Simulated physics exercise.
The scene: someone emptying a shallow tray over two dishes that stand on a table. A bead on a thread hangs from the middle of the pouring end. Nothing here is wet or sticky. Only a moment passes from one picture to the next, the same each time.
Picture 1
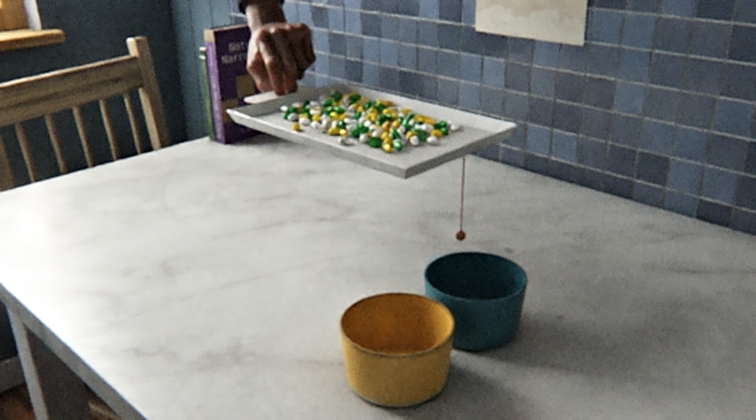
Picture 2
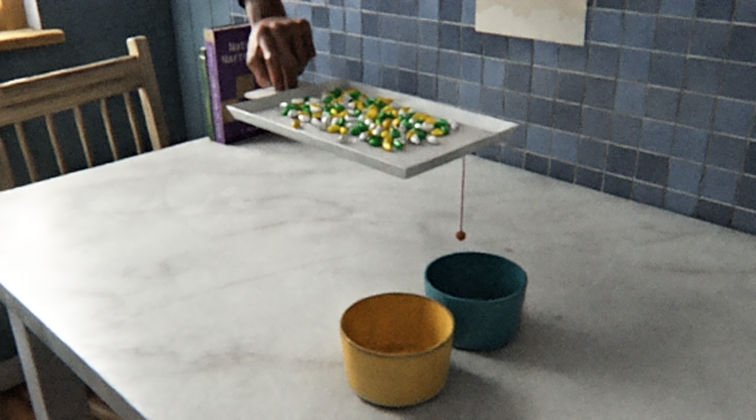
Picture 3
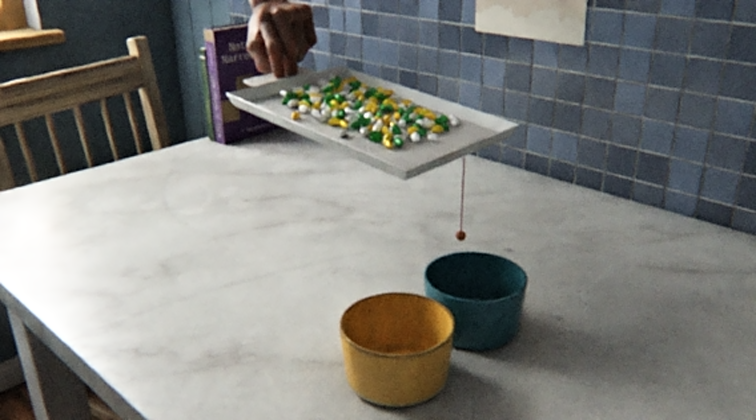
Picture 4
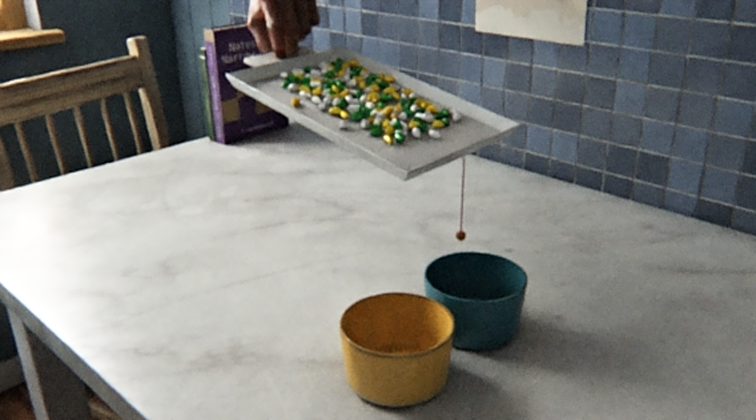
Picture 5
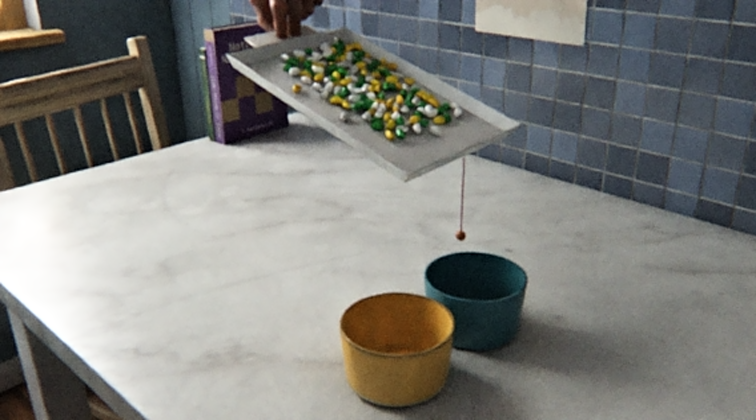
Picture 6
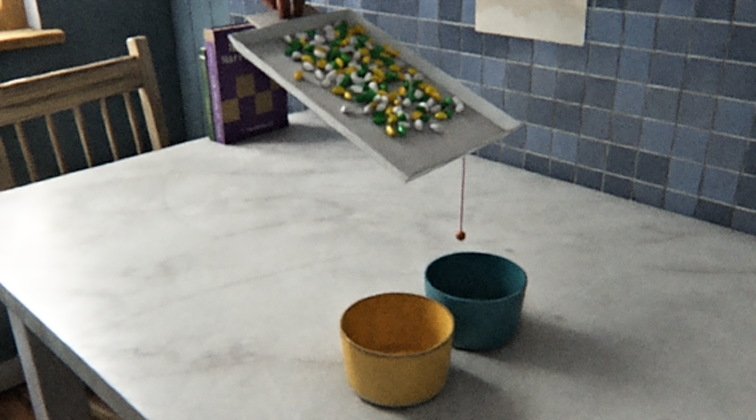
On a marble-topped table beside a blue tiled wall, a hand holds a shallow white tray of green, yellow and white jelly beans above a yellow dish and a teal one. The hand steadily raises the tray's far end, steepening its slope, while the beans stay bunched on it.
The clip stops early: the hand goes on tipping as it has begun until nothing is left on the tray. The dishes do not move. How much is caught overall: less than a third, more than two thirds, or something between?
Together they catch between a third and two thirds.
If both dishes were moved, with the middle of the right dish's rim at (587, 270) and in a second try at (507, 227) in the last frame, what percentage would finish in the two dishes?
About 20 and 20 per cent.
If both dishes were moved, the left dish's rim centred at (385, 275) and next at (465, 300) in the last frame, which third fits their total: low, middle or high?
At the first place under a third, at the second beyond two thirds.
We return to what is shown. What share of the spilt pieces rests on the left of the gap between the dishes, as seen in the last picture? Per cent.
Near 10 %.
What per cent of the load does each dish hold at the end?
Left dish: 10 %, right dish: 40 %.
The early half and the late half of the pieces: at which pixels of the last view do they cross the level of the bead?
Early half (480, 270), late half (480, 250).
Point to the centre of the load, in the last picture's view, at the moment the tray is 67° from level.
At about (466, 170).
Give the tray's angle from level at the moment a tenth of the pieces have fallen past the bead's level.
At about 70°.
Shortly afterwards, tray tipped steeply; near half on the tray; only a few in the left dish; a little in the right dish; only a few outside both; near a third in the air.
Next, tray tipped past a quarter turn; a little in the left dish; near half in the right dish; near a third outside both.
Some moments later, tray tipped past a quarter turn; a little in the left dish; near half in the right dish; near a third outside both.
In the end, tray tipped past a quarter turn; a little in the left dish; near half in the right dish; near a third outside both.
